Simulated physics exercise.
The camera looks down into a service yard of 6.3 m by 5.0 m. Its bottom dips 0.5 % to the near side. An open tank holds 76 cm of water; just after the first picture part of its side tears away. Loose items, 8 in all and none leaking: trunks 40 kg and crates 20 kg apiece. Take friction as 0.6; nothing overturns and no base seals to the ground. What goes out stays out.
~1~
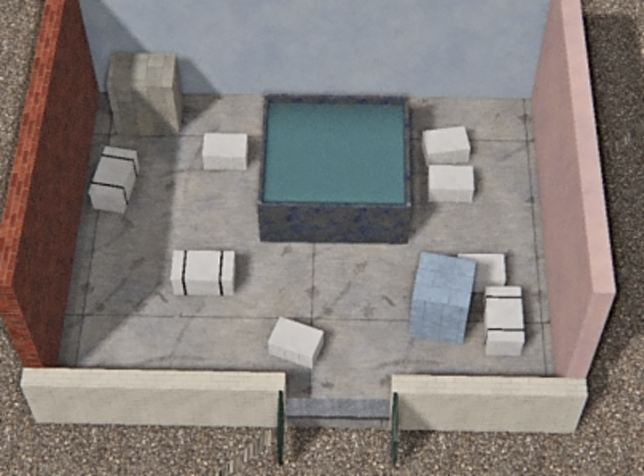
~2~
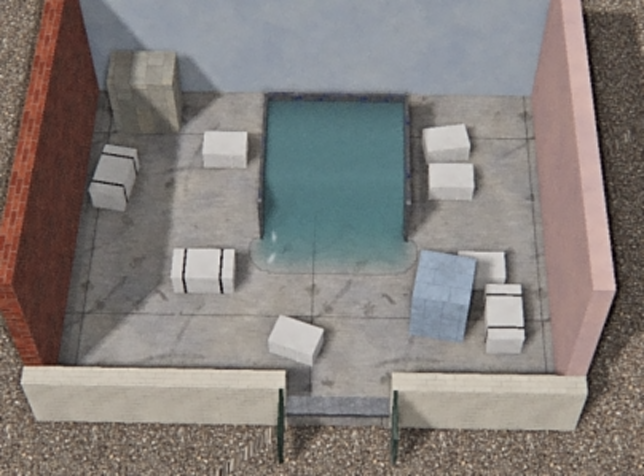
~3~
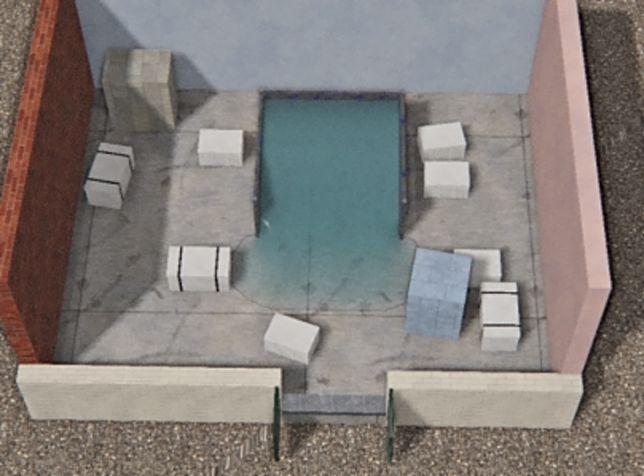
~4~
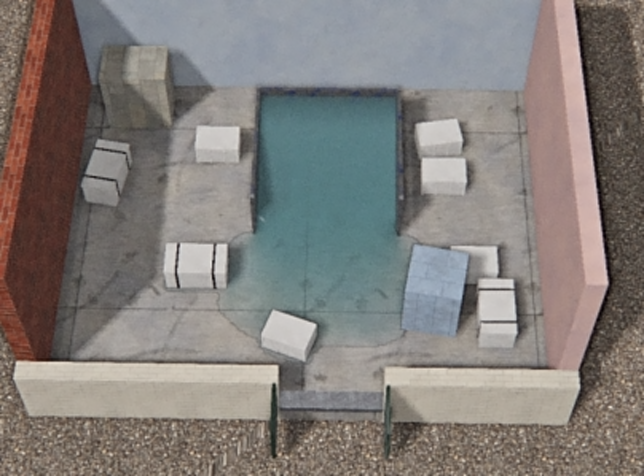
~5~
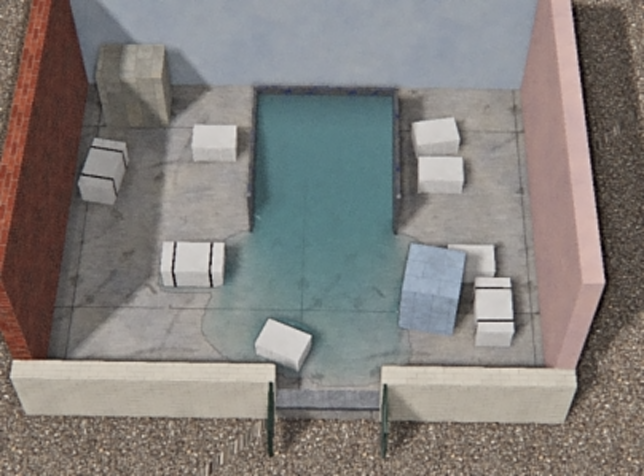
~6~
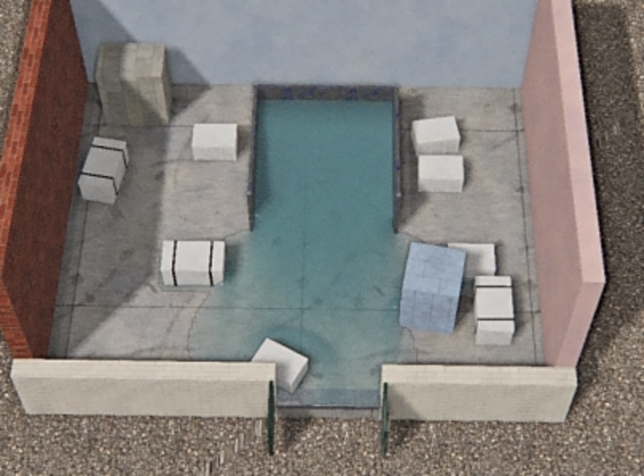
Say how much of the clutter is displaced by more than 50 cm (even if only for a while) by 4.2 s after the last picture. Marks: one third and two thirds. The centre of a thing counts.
That comes to under a third.
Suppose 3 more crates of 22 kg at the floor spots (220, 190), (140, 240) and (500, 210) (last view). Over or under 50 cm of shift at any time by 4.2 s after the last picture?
In that order: Less, less, under.
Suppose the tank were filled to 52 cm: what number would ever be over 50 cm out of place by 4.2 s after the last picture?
In that case 1 of them.
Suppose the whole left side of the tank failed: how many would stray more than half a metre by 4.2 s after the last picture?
Then 4.
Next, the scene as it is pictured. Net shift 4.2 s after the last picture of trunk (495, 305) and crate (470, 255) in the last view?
In that order: 5 cm, 100 cm.
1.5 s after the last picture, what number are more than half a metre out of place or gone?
By then 1.
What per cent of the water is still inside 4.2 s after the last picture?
Some 58 per cent remains.
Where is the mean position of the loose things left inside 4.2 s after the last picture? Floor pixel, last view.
Around (337, 205).
Then, 0.4 s after the last picture 0 of 8 are over 50 cm from their spots; 1 afloat.
Then, 1.5 s after the last picture 1 of 8 are over 50 cm from their spots; 1 afloat.
Then, 2.8 s after the last picture 2 of 8 are over 50 cm from their spots; 0 afloat.
Then, 4.2 s after the last picture 2 of 8 are over 50 cm from their spots, and 2 have been at some point; 0 afloat.
